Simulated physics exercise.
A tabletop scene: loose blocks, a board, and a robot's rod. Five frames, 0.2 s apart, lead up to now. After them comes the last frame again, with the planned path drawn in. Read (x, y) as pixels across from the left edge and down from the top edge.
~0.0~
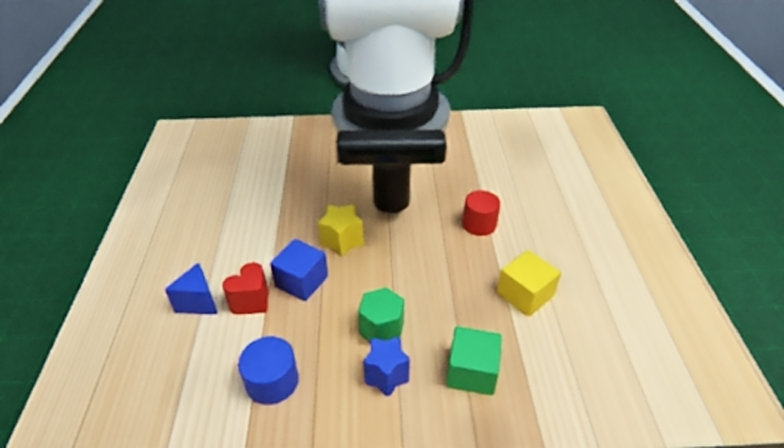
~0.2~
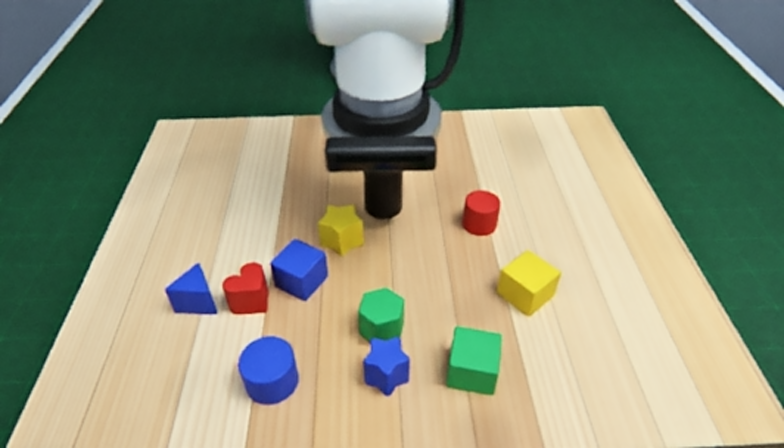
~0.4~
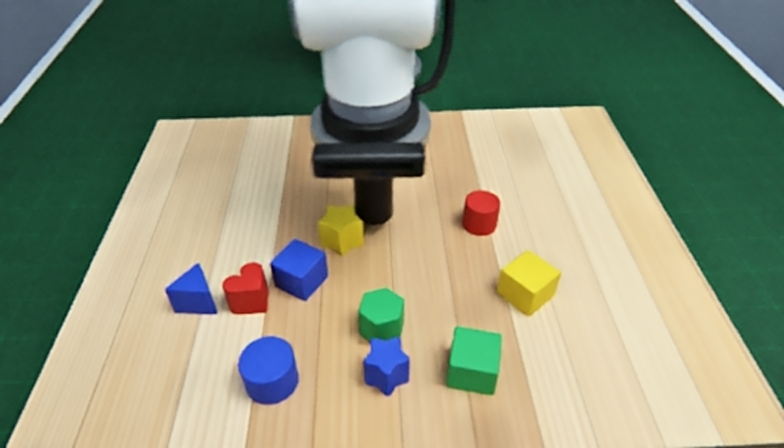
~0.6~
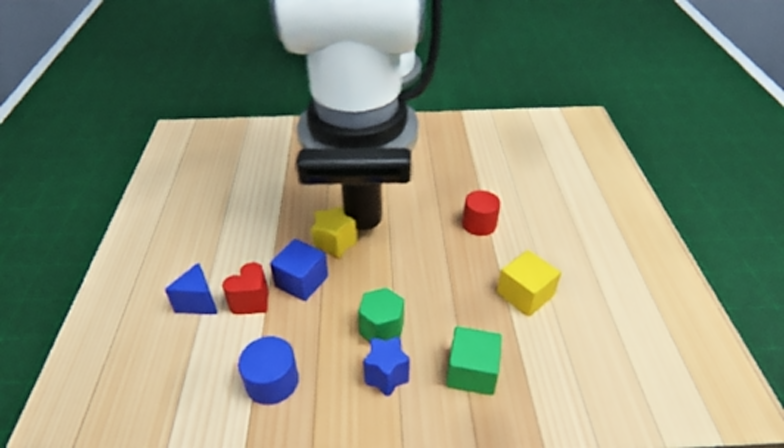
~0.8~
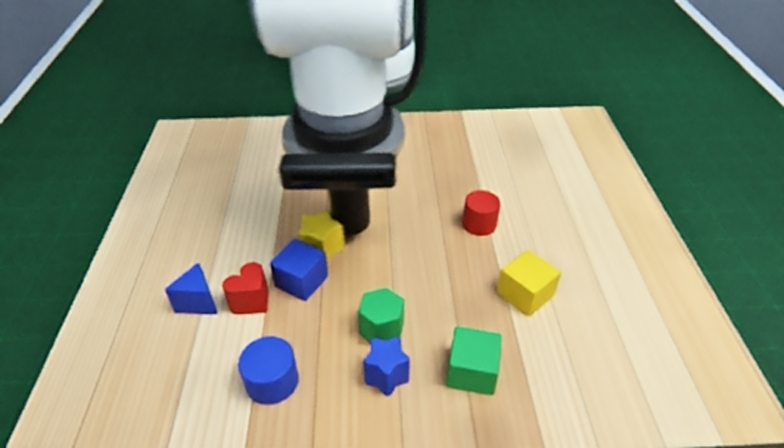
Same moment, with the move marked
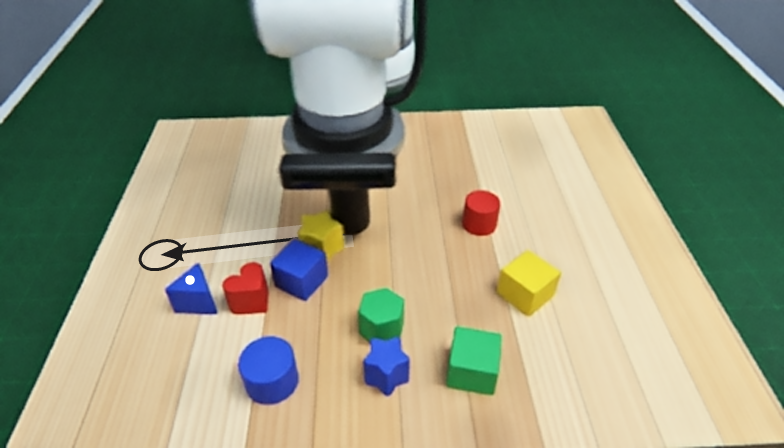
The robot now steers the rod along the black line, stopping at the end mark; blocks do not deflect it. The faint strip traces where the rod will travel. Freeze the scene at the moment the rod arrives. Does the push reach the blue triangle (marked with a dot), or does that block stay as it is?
At the moment the path ends, the blue triangle still stands where it did.
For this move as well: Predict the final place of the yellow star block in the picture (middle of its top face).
It should be at (229, 253) by then.
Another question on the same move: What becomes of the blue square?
It is carried off its spot.
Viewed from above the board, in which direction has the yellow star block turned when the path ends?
It goes anticlockwise.
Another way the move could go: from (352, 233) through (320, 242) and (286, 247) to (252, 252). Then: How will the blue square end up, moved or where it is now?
The blue square is moved.
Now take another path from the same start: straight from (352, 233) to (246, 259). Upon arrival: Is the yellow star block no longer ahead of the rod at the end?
No, that is not what happens.
The line goes straight from (352, 233) to (161, 255); the dot is on the blue triangle.
On the path given first. One third of the way, rod (286, 229); blue square (285, 266), turned 40° anticlockwise; yellow star block (258, 243), turned 50° anticlockwise.
Two thirds of the way, rod (222, 236); red heart (241, 285); blue square (285, 266), turned 40° anticlockwise; yellow star block (229, 253), turned 115° anticlockwise.
At the end, rod (156, 244); blue triangle unmoved; red heart (241, 285); blue square (285, 266), turned 40° anticlockwise; yellow star block (229, 253), turned 115° anticlockwise.
